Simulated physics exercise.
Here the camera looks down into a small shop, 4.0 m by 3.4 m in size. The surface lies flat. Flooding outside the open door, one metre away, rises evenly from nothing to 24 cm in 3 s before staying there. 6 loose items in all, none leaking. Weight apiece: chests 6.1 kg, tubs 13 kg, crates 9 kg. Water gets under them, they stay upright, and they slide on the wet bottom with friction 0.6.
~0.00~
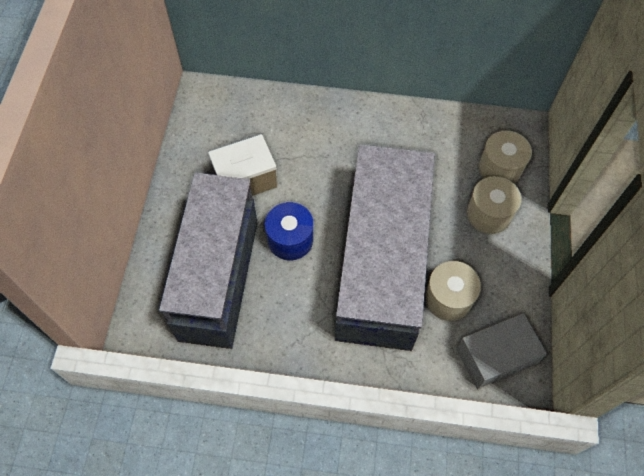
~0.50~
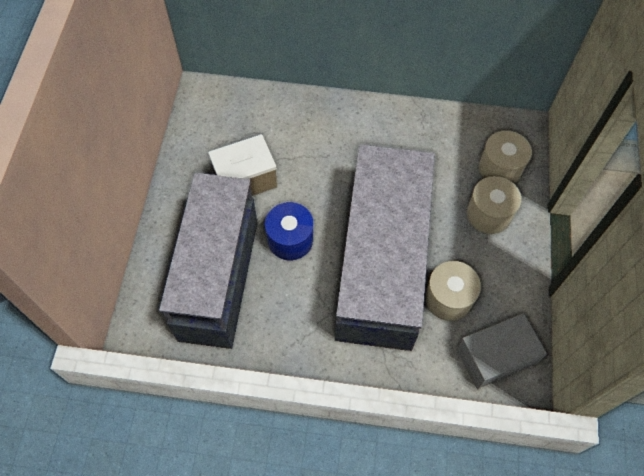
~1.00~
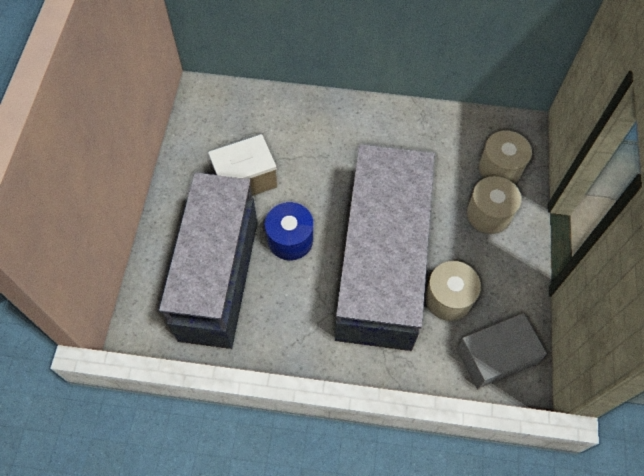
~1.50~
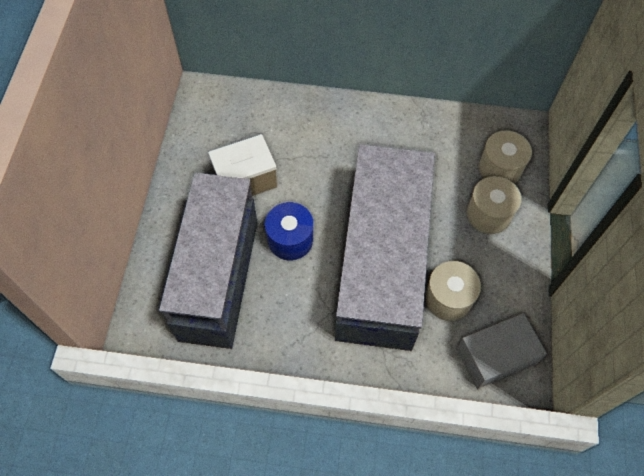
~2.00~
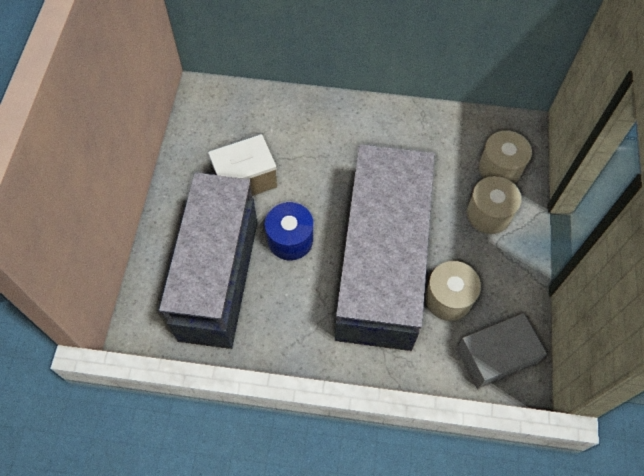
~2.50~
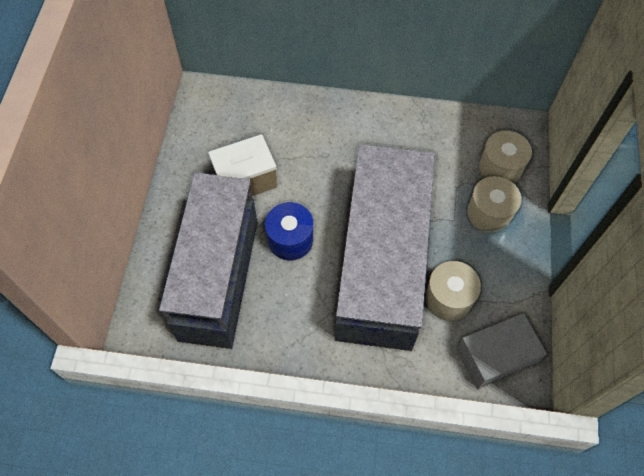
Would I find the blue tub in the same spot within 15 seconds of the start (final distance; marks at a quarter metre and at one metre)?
Shifts a bit.
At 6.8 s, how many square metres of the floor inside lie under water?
About 9.5 m2.
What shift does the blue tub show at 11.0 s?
About 0 cm by then.
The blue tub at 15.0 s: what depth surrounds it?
The depth there is around 14 cm.
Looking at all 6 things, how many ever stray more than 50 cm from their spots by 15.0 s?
6.
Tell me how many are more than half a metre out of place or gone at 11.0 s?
The number comes to 2.
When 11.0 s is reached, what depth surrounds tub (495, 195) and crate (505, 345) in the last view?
First roughly 6 cm, second roughly 15 cm.
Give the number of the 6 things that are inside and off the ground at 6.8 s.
Total: 2.
After 3.5 s the blue tub is near (289, 223), 0.0 m from its start, aground; 0 afloat.
After 6.8 s the blue tub is near (289, 223), 0.0 m from its start, aground; 2 afloat.
After 11.0 s the blue tub is near (289, 223), 0.0 m from its start, aground; 4 afloat.
After 15.0 s the blue tub is near (330, 186), 0.5 m from its start, afloat; 6 afloat.
